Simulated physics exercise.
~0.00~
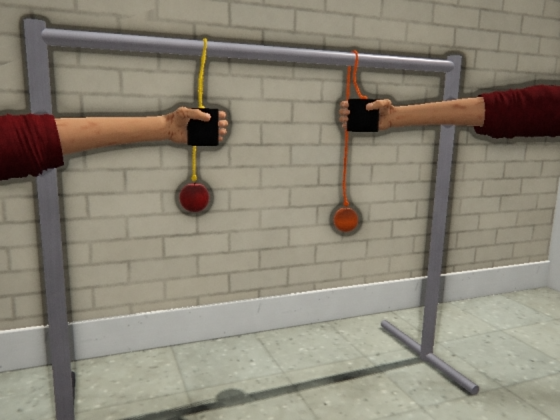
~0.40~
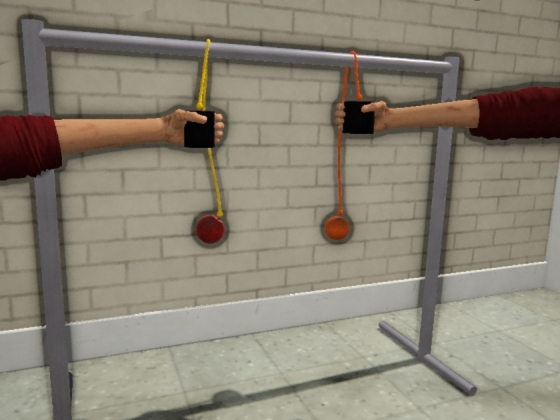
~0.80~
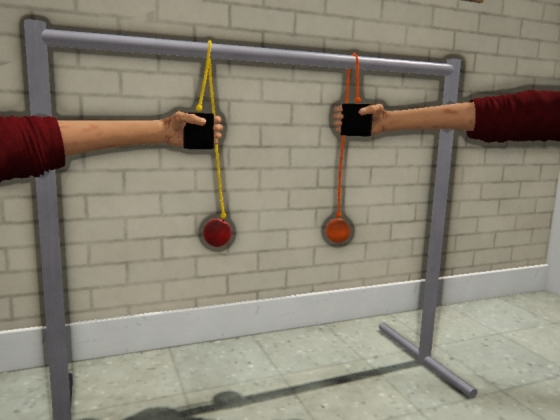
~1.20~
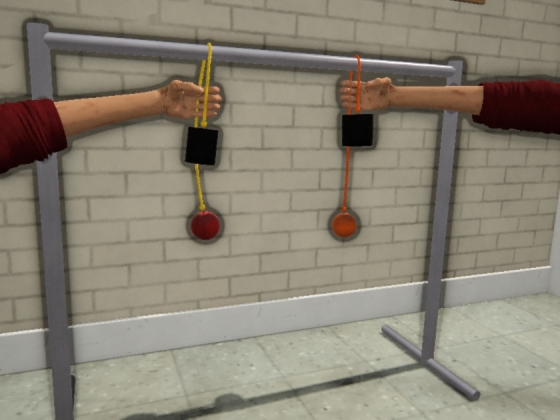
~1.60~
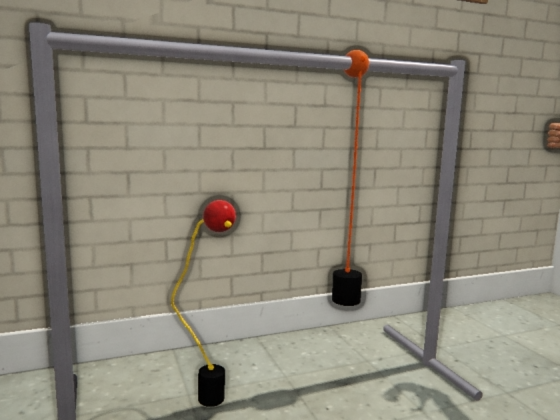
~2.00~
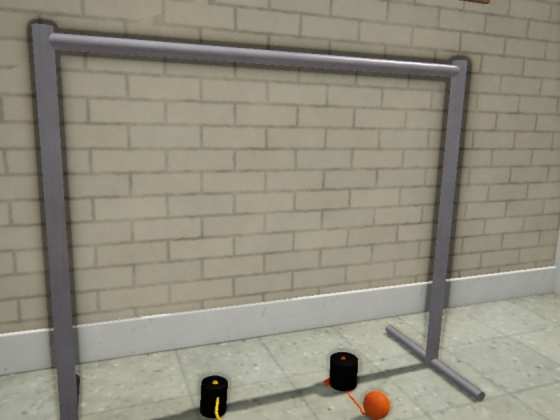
Two black cylinders drop from opened hands to the floor, pulling their cords off the rail.
